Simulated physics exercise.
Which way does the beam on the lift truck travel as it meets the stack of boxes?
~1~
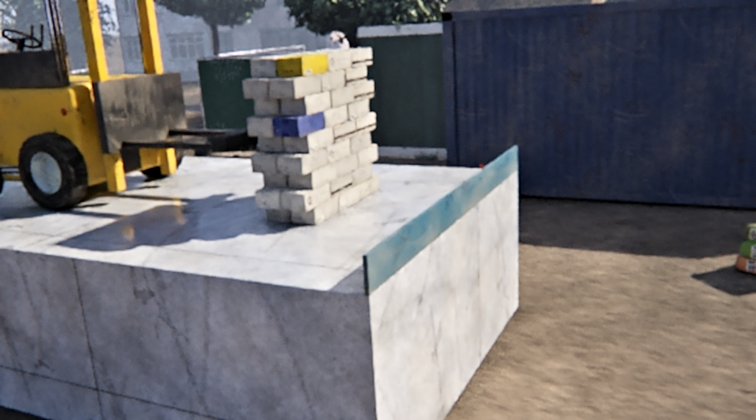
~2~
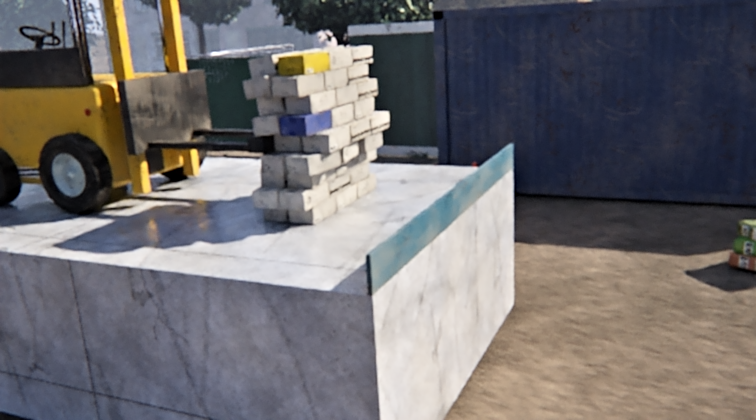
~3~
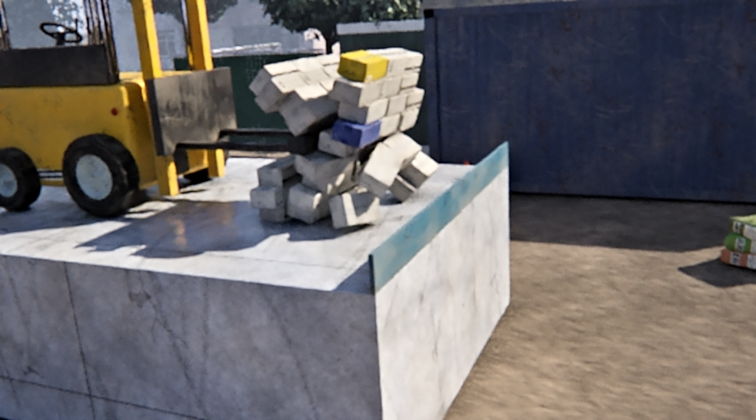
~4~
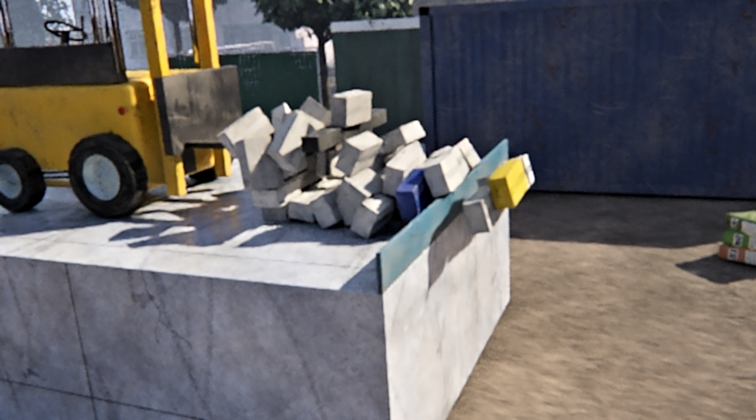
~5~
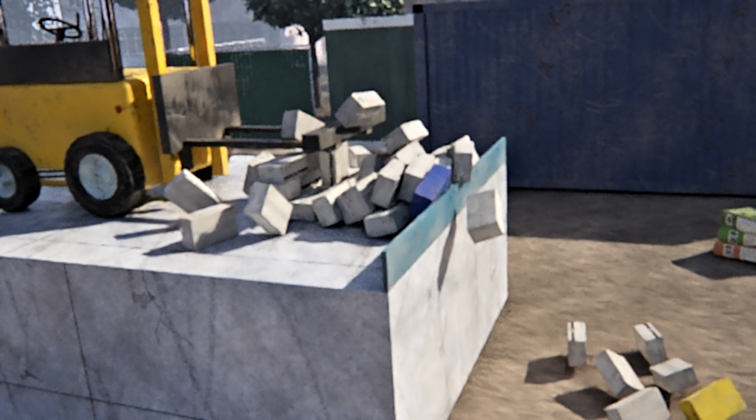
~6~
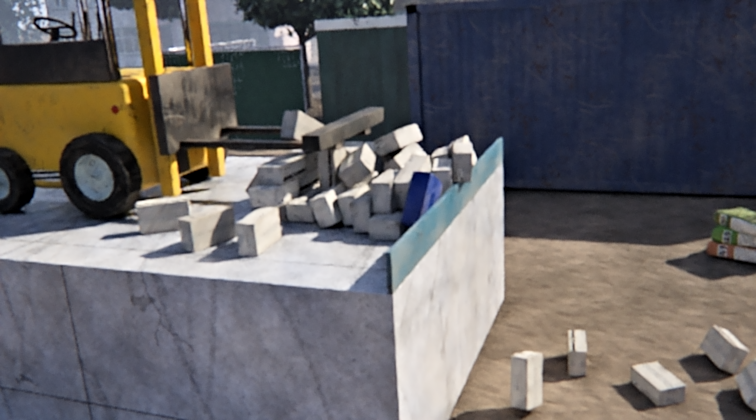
The beam travels to the right, pushing into the stack.
